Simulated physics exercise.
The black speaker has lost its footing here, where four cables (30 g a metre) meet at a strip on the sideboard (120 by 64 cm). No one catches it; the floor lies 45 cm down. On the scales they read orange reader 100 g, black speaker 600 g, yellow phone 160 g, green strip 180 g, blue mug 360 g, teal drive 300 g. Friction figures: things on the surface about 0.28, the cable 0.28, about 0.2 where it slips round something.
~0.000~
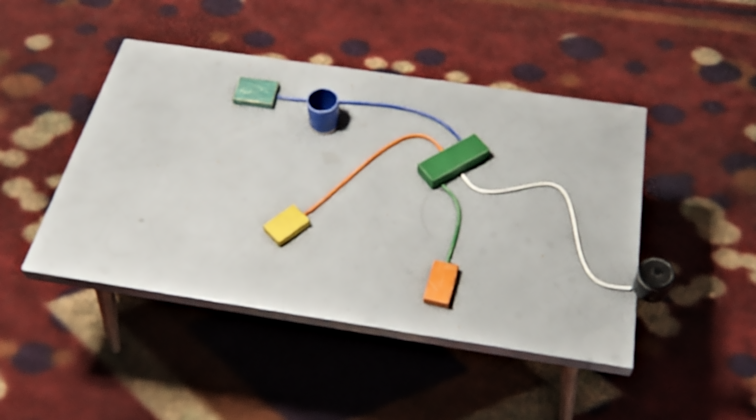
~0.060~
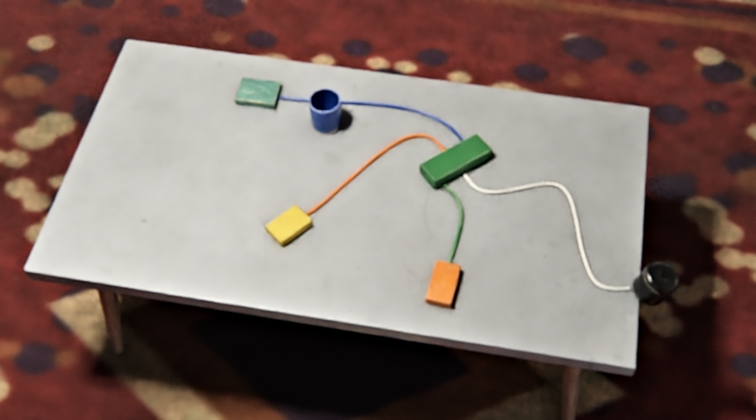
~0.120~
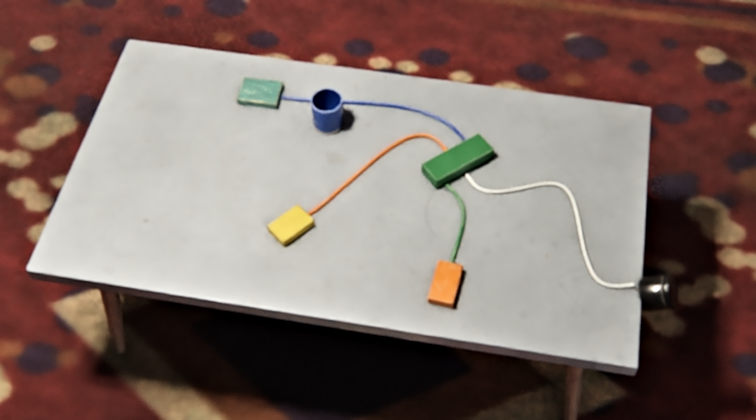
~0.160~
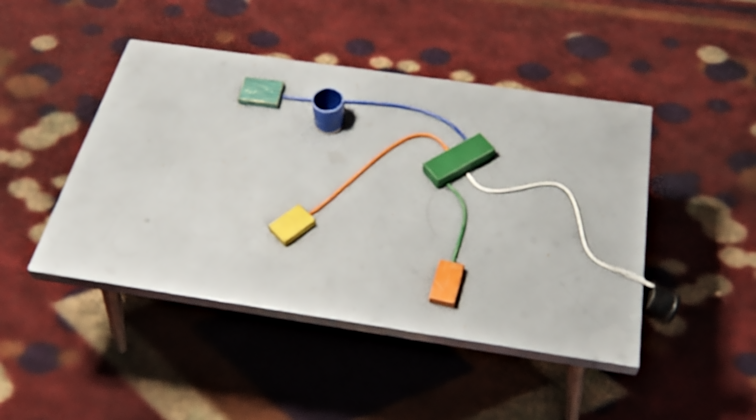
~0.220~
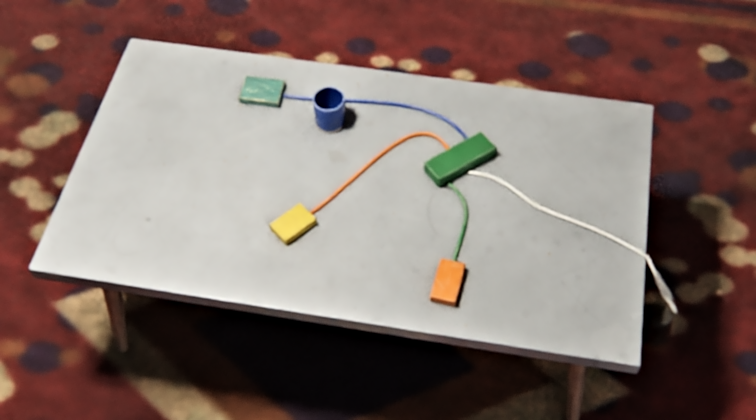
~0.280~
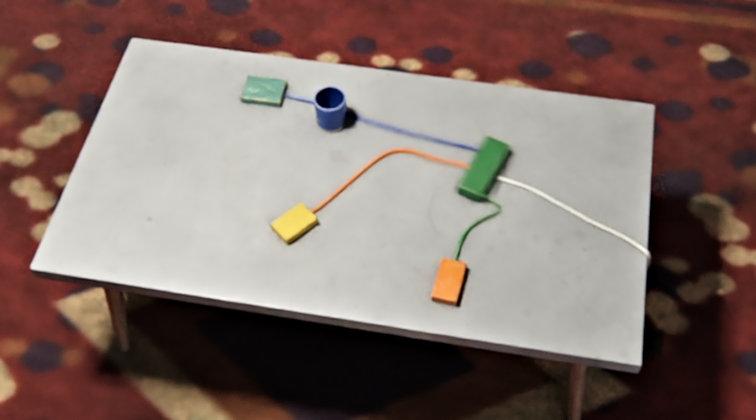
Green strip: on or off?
On.
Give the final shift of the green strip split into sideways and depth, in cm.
About 22 cm rightward and 19 cm closer in.
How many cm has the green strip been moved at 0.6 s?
Displacement: Approx. 28 cm.
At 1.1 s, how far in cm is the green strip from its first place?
30 cm.
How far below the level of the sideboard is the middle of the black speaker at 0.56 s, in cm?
40 cm.
After 0.6 s, the strip's end of the white cable at (571, 252); green strip 28 cm off its start, teal drive 26 cm off its start, orange reader 13 cm off its start.
After 0.8 s, the strip's end of the white cable at (573, 254); green strip 29 cm off its start, teal drive 39 cm off its start, yellow phone 14 cm off its start.
After 1.1 s, the strip's end of the white cable at (573, 254); green strip 29 cm off its start at (558, 245), teal drive 39 cm off its start at (438, 112), yellow phone 14 cm off its start at (365, 228).
After 1.4 s, the strip's end of the white cable at (573, 254); green strip 29 cm off its start, teal drive 39 cm off its start, yellow phone 14 cm off its start.
After 2.6 s, the strip's end of the white cable at (573, 254); green strip 29 cm off its start at (558, 245), teal drive 39 cm off its start at (438, 112), yellow phone 14 cm off its start at (365, 228), orange reader 13 cm off its start at (502, 244).
